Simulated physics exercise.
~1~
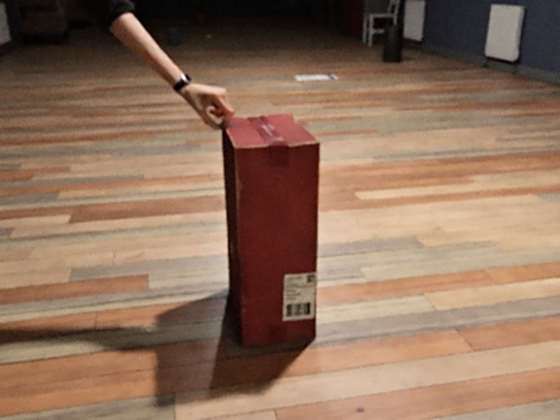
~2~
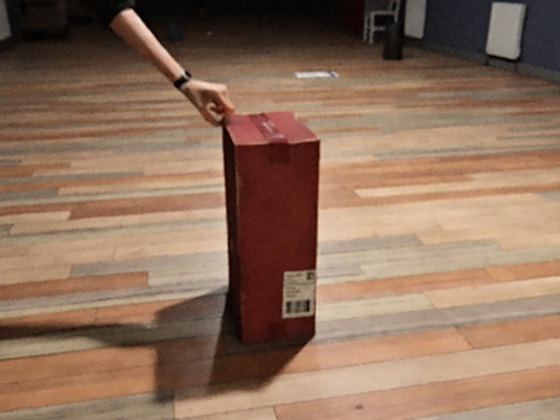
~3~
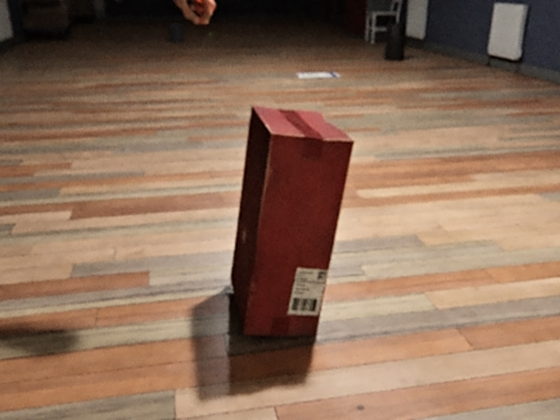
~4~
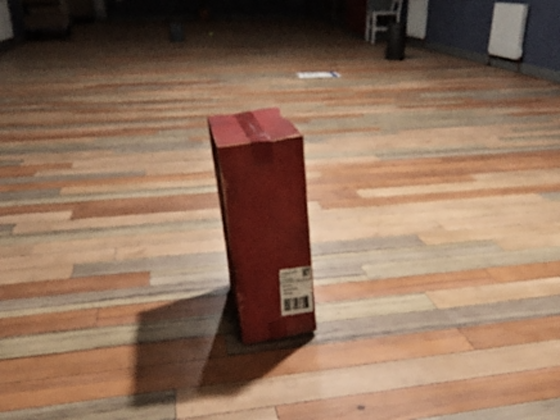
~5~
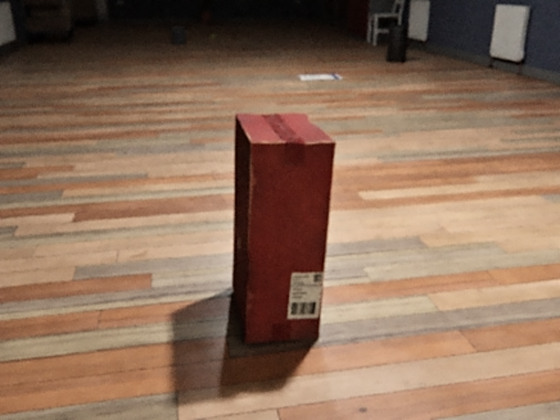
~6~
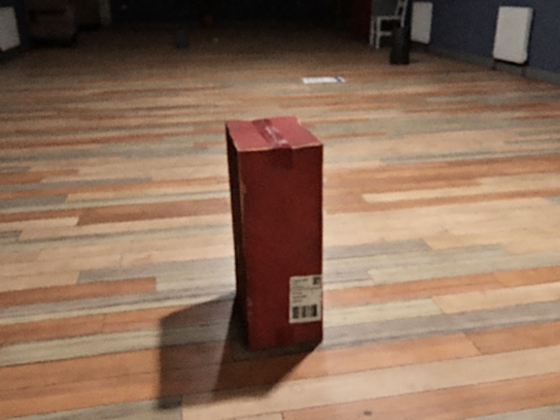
A tall red parcel with a white label low on its front stands on a floor of mixed brown, orange and grey planks, seen from slightly above in a dim room. A hand with a dark wristband reaches in from the upper left and touches its top edge. The parcel tips to the right as the hand lets go and draws back. It then rocks back to the left, its shadow shifting beside it, and sways right again by a smaller amount. Finally it settles upright on its base, alone on the floor.
